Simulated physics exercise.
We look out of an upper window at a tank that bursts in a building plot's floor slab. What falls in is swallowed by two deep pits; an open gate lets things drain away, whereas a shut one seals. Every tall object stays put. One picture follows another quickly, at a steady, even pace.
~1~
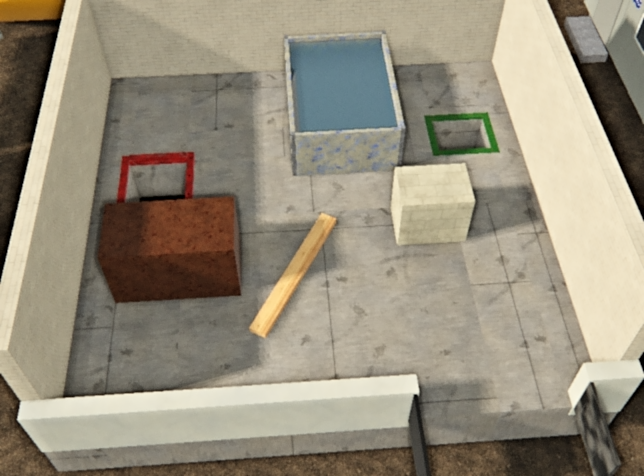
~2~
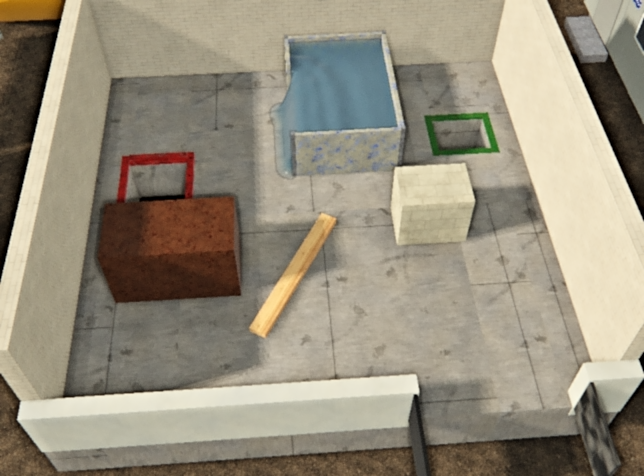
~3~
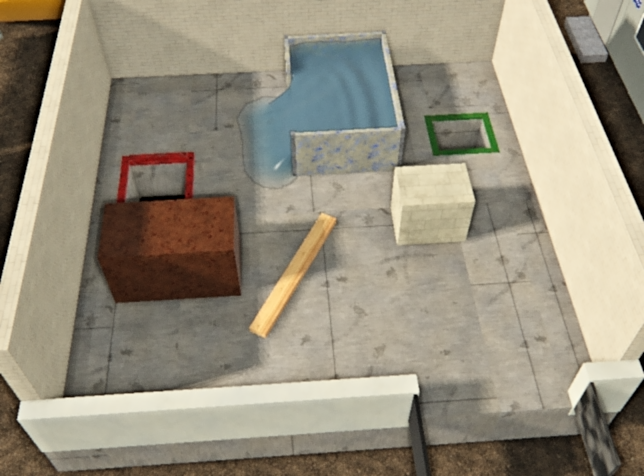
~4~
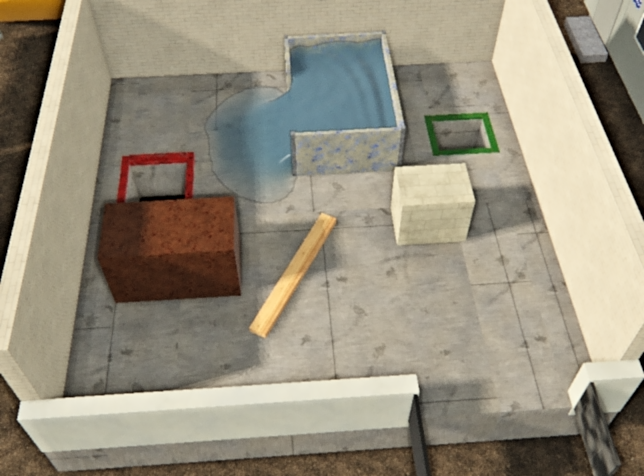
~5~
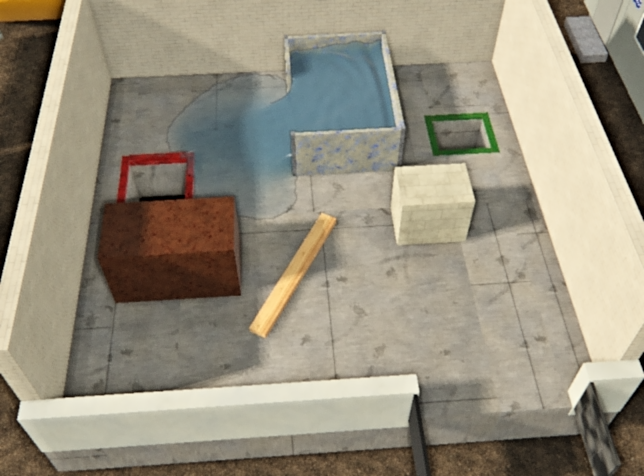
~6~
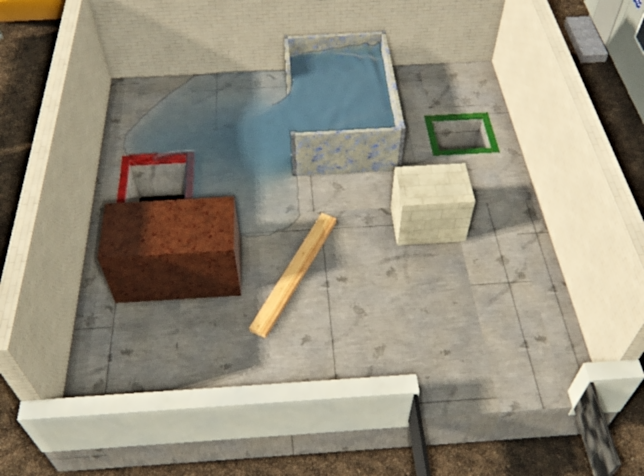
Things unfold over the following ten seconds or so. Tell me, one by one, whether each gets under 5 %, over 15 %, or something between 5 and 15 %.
One by one: The gate gets under 5 %; the green pit gets under 5 %; the red pit gets over 15 %.
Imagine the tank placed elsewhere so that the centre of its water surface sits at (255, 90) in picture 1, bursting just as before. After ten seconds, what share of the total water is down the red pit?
So the red pit gets 35 in a hundred.
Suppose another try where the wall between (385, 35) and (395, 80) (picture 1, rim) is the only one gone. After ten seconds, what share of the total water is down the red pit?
The red pit takes 0 per cent.
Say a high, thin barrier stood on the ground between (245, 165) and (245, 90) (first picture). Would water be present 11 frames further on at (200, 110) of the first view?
Finding: Waterlogged.
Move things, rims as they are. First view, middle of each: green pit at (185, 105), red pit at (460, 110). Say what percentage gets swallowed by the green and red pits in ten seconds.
The green pit ends up with 35 per cent, the red pit with 0 per cent.
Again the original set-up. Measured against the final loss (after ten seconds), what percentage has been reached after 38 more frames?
Estimated share: Close to 90 %.
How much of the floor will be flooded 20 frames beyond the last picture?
Near 35 in a hundred.
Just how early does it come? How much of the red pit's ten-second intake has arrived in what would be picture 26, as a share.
Roughly 80 %.
A moment on, water covers 25 % of the floor; the gate 0 %, the green pit 0 %, the red pit 7 %.
Next, water covers 30 % of the floor; the gate 0 %, the green pit 0 %, the red pit 14 %.
Then, water covers 35 % of the floor; the gate 0 %, the green pit 0 %, the red pit 19 %.
Later, water covers 60 % of the floor; the gate 0 %, the green pit 0 %, the red pit 24 %.
In the end, water covers 90 % of the floor; the gate 1 %, the green pit 2 %, the red pit 25 %.
